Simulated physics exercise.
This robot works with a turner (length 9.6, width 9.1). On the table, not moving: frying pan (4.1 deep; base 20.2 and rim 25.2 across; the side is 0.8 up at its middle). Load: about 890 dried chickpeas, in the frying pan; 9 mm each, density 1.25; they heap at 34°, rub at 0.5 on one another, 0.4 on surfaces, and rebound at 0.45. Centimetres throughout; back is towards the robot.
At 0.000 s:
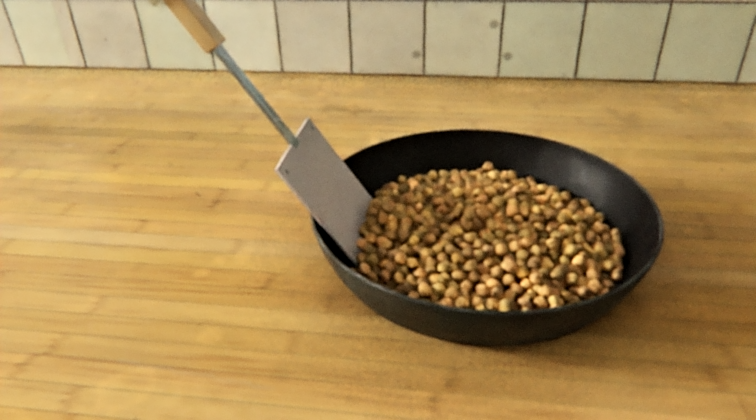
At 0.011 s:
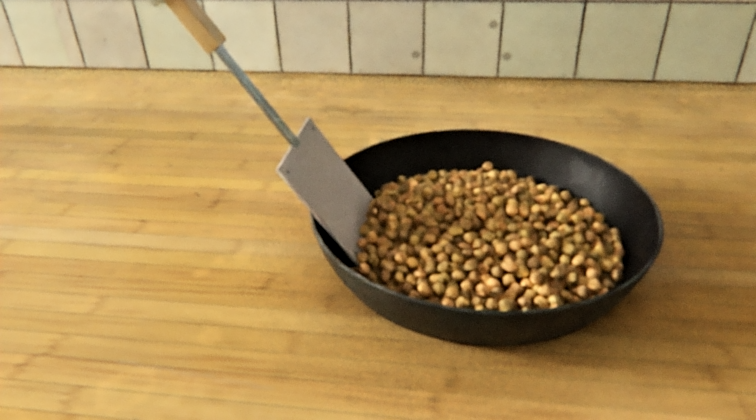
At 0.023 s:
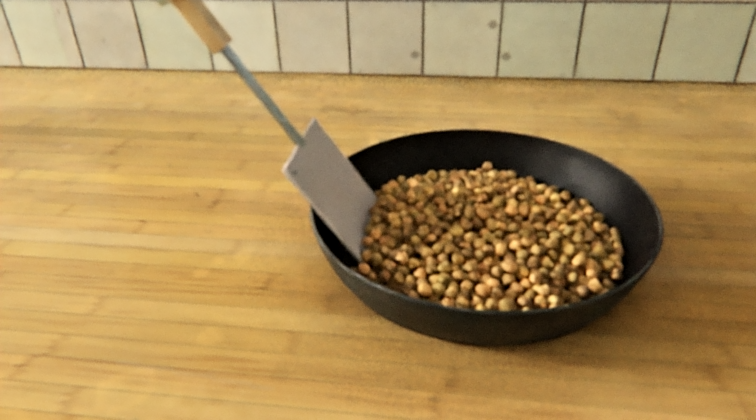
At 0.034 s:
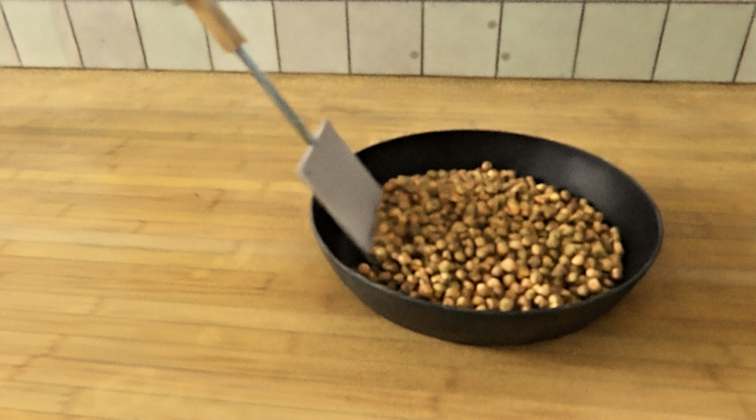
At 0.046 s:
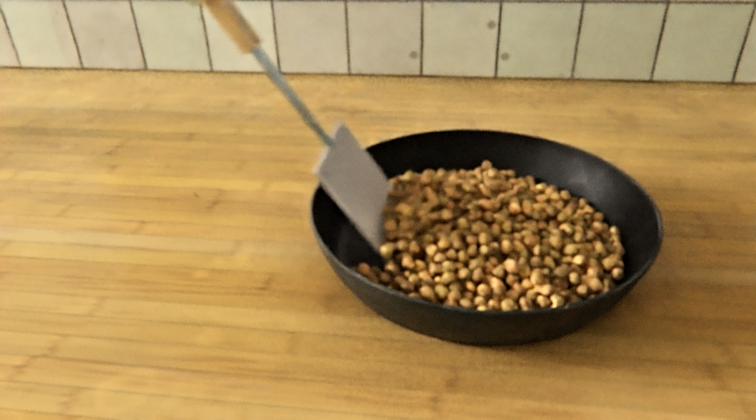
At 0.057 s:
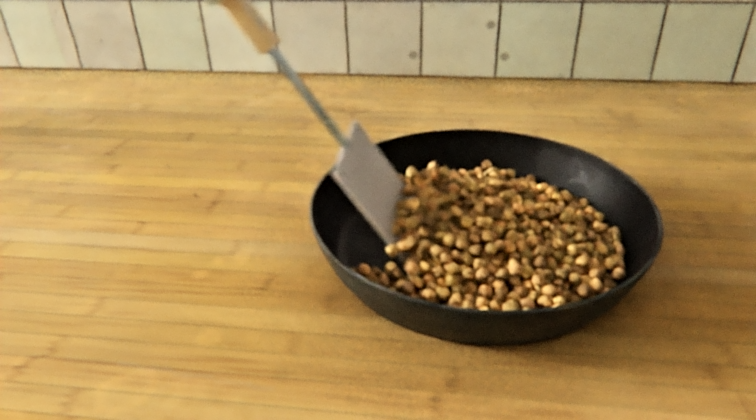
On a wooden counter by a tiled wall, a wooden-handled turner rested at the left side of a black frying pan full of dried chickpeas, then slid a short way right, pushing into the heap.
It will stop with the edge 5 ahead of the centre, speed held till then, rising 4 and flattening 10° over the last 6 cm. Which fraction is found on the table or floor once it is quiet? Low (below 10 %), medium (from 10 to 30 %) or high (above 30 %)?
A medium share, from 10 to 30 %, ends on the table or floor.
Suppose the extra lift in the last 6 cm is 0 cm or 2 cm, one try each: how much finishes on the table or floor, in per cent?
About 0 and 5 per cent.
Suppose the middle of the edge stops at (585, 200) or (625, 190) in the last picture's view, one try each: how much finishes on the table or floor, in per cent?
Some 15 and 25 per cent.
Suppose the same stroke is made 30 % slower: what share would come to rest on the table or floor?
It would be near 5 per cent.
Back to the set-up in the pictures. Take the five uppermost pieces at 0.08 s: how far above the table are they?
Roughly 5 cm.
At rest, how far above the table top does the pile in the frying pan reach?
Some 4.5 cm.
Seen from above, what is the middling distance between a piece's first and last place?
Some 3 cm.
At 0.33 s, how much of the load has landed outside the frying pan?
Some 15 per cent.
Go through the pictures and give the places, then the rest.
Turner top edge at (293, 141), sloping 56°; upper third of the load around (472, 227), from x 355 to 620, top at y 165; 890 in the frying pan, in the first picture.
Turner top edge at (294, 141), sloping 56°; upper third of the load around (471, 226), from x 355 to 620, top at y 165, in the second picture.
Turner top edge at (300, 142), sloping 56°; upper third of the load around (468, 226), from x 355 to 620, top at y 165, in the third picture.
Turner top edge at (312, 143), sloping 56°; upper third of the load around (461, 223), from x 355 to 620, top at y 165, in the fourth picture.
Turner top edge at (328, 143), sloping 56°; upper third of the load around (462, 219), from x 355 to 620, top at y 165, in the fifth picture.
Turner top edge at (345, 144), sloping 56°; upper third of the load around (465, 216), from x 355 to 620, top at y 165; 890 in the frying pan, in the sixth picture.
After 0.08 s, sloping 56°, highest piece 6 above the table; 890 in the frying pan.
After 0.11 s, sloping 52°, highest piece 7 above the table; 890 in the frying pan.
After 0.33 s, sloping 46°, highest piece 5 above the table; 771 in the frying pan, 118 on the table or floor, 1 on the blade or in flight.
After 1.38 s, sloping 46°, highest piece 4 above the table; 770 in the frying pan, 120 on the table or floor.
At rest, 770 in the frying pan, 120 on the table or floor. That is 13 % on the table or floor.
